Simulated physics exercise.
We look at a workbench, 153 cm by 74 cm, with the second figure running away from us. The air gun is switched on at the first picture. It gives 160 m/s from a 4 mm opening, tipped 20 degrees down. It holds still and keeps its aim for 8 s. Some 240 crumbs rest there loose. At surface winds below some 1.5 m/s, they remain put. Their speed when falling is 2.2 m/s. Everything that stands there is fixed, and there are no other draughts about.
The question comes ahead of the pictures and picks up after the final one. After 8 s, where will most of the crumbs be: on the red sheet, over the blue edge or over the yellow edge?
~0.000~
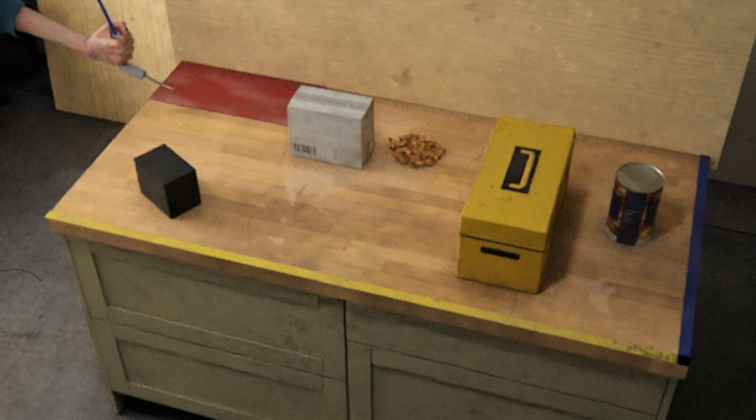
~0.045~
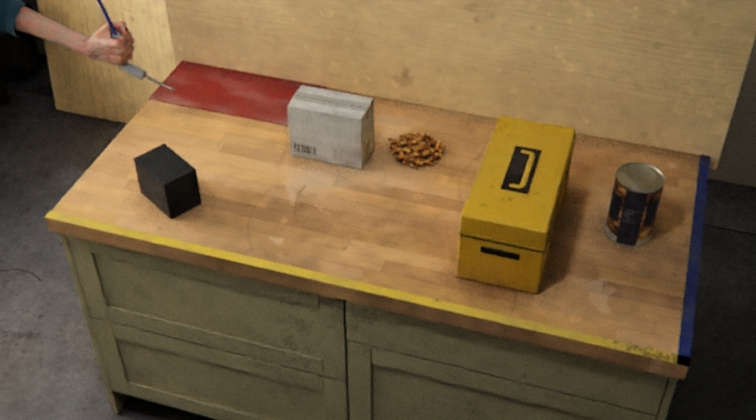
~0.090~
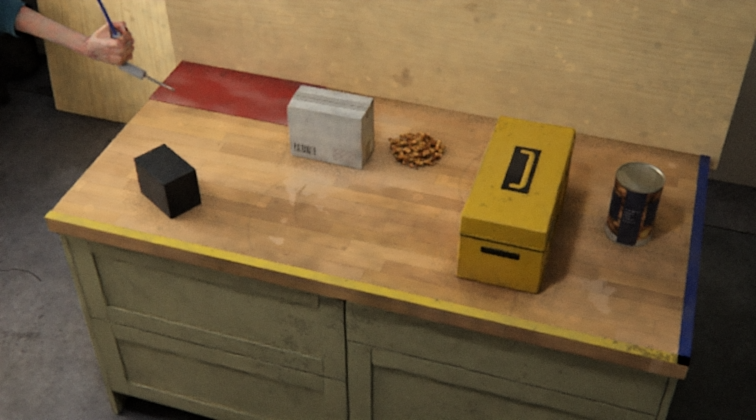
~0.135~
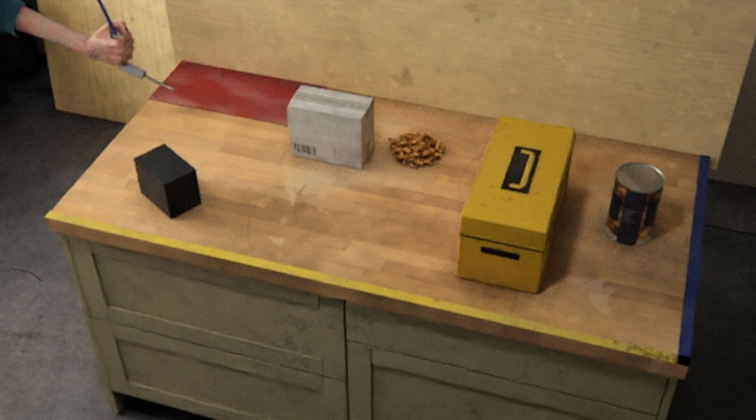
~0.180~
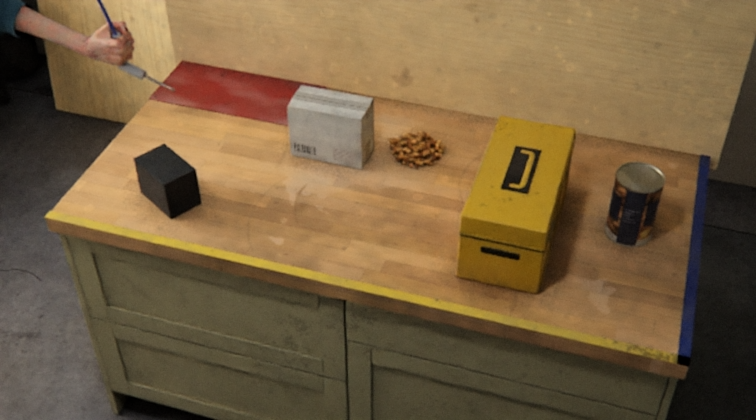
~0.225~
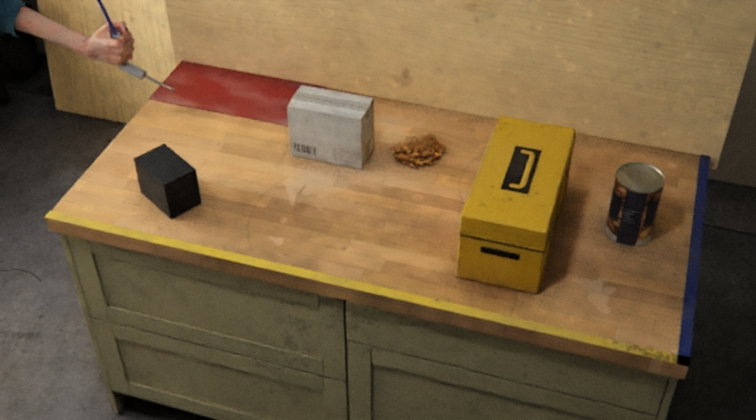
Most of them end up at the blue one.
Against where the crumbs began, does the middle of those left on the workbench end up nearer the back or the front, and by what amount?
It ends ahead of its start, some 20 cm.
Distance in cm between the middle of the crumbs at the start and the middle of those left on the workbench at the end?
Distance: Approx. 25 cm.
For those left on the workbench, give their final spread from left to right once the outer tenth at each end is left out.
Looks like some 20 cm to me.
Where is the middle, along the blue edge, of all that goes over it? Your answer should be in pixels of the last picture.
About (706, 197).
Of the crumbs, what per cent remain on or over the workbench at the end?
Close to 25 in a hundred are still there.
After 1.6 s the count stands so, 0 % are on the red sheet, 0 % over the yellow edge and 75 % over the blue edge; the middle of those still in play is near (480, 188).
After 2.6 s the count stands so, 0 % are on the red sheet, 0 % over the yellow edge and 76 % over the blue edge; the middle of those still in play is near (477, 195).
After 4.4 s the count stands so, 0 % are on the red sheet, 0 % over the yellow edge and 76 % over the blue edge; the middle of those still in play is near (477, 195).
After 8.0 s, at the end, 0 % are on the red sheet, 0 % over the yellow edge and 76 % over the blue edge; the middle of those still in play is near (472, 210).
